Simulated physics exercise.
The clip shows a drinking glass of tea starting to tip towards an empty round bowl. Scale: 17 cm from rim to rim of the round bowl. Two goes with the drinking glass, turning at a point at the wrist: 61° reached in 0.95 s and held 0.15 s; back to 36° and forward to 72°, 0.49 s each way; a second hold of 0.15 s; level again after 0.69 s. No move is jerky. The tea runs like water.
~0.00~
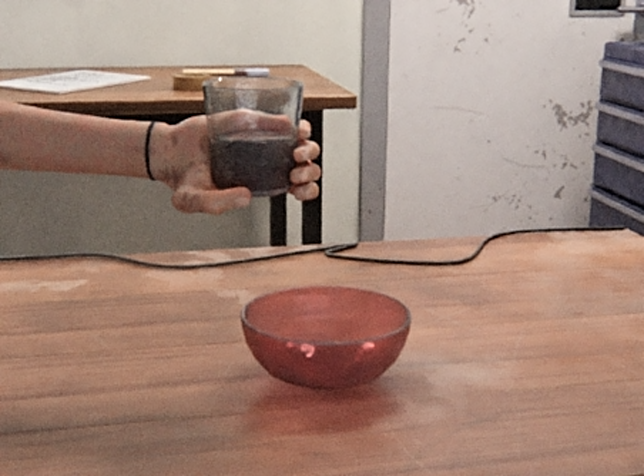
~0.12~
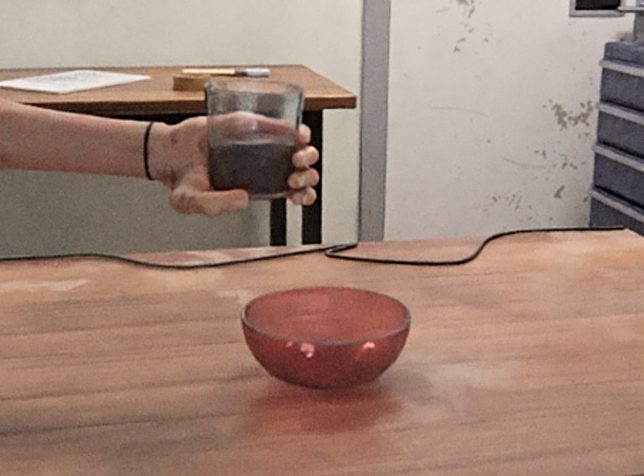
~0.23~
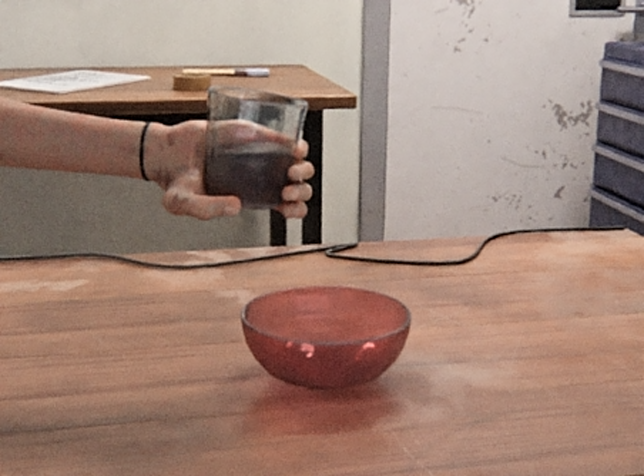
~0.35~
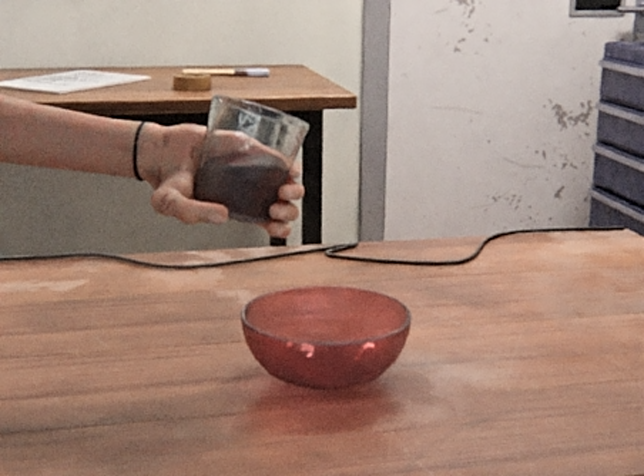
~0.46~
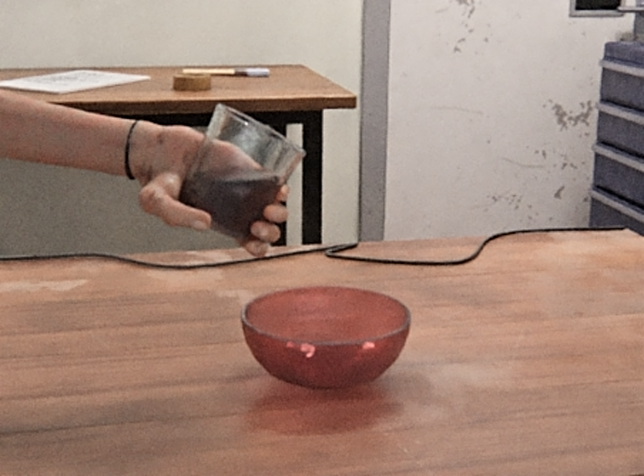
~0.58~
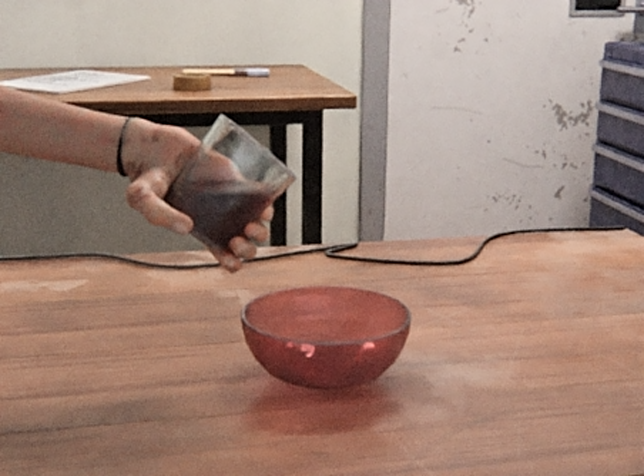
At the start, a hand reaching in from the left holds a drinking glass of dark tea upright above an empty, reddish round bowl on a wooden table. The hand lowers slightly and smoothly tilts the glass to the right, ending with it steeply slanted and the tea near its lower rim.
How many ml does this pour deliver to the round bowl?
The round bowl gets roughly 80 ml.
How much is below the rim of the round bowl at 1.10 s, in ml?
Some 5 ml.
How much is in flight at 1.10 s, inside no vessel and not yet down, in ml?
About 10 ml.
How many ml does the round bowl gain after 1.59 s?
About 60 ml.
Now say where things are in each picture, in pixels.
In the first frame, it leans 0°; its right rim is at (301, 85); the tea meets the walls at (212, 137) and (293, 134); the round bowl's rim runs from (243, 320) to (406, 309).
In the second frame, it leans 2°; its right rim is at (303, 90); the tea meets the walls at (211, 140) and (292, 137).
In the third frame, it leans 9°; its right rim is at (305, 104); the tea meets the walls at (209, 150) and (291, 146).
In the fourth frame, it leans 18°; its right rim is at (306, 127); the tea meets the walls at (202, 163) and (286, 159).
In the fifth frame, it leans 29°; its right rim is at (302, 153); the tea meets the walls at (190, 177) and (282, 172).
In the sixth frame, it leans 41°; its right rim is at (293, 178); the tea meets the walls at (170, 189) and (277, 187).
After 1.10 s the tilt is 61° and the round bowl has 5 ml, the drinking glass 210 ml, and 0 ml is on the table.
After 1.59 s the tilt is 36° and the round bowl has 20 ml, the drinking glass 200 ml, and 5 ml is on the table.
After 2.23 s the tilt is 72° and the round bowl has 40 ml, the drinking glass 160 ml, and 5 ml is on the table.
After 2.72 s the tilt is 14° and the round bowl has 80 ml, the drinking glass 135 ml, and 10 ml is on the table.
In the end the round bowl has 80 ml, the drinking glass 135 ml, and 10 ml is on the table.
